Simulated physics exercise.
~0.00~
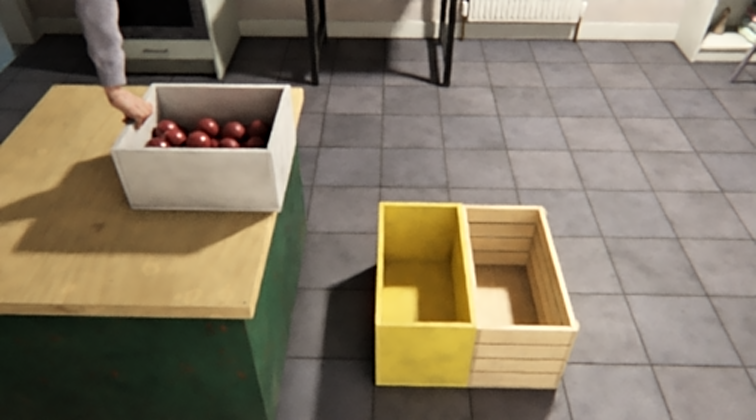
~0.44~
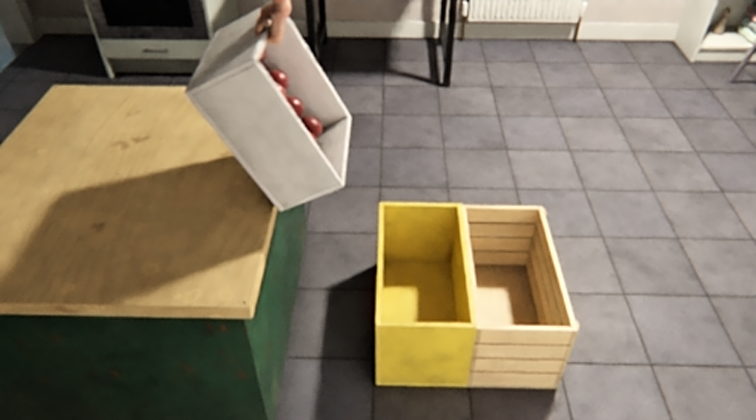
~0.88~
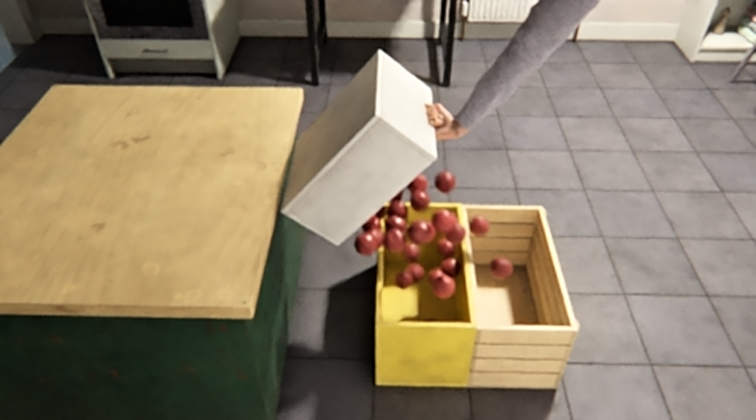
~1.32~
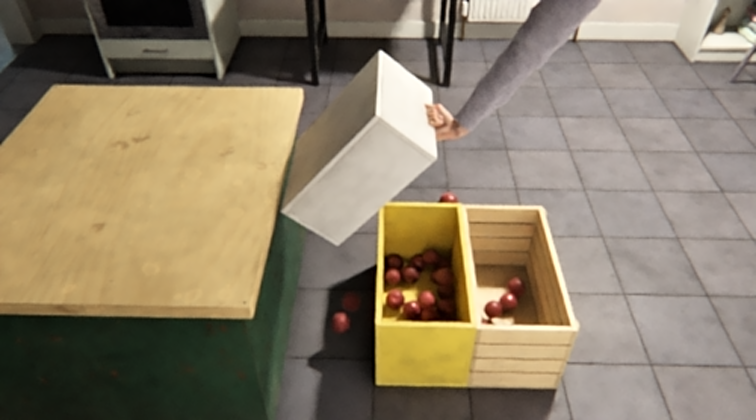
In a room with a grey tiled floor, a white crate of red apples sits on a wooden-topped green bench, a hand at its rim. Beside the bench, an empty yellow bin and an empty wooden trough stand side by side on the floor. The hand lifts the crate up and to the right, tilting it steeply. An arm then holds it nearly upside down, and the apples tumble out in a cluster. Most settle in the yellow bin, a few land in the trough, and a few strays end up outside, including some on the floor near the bench.
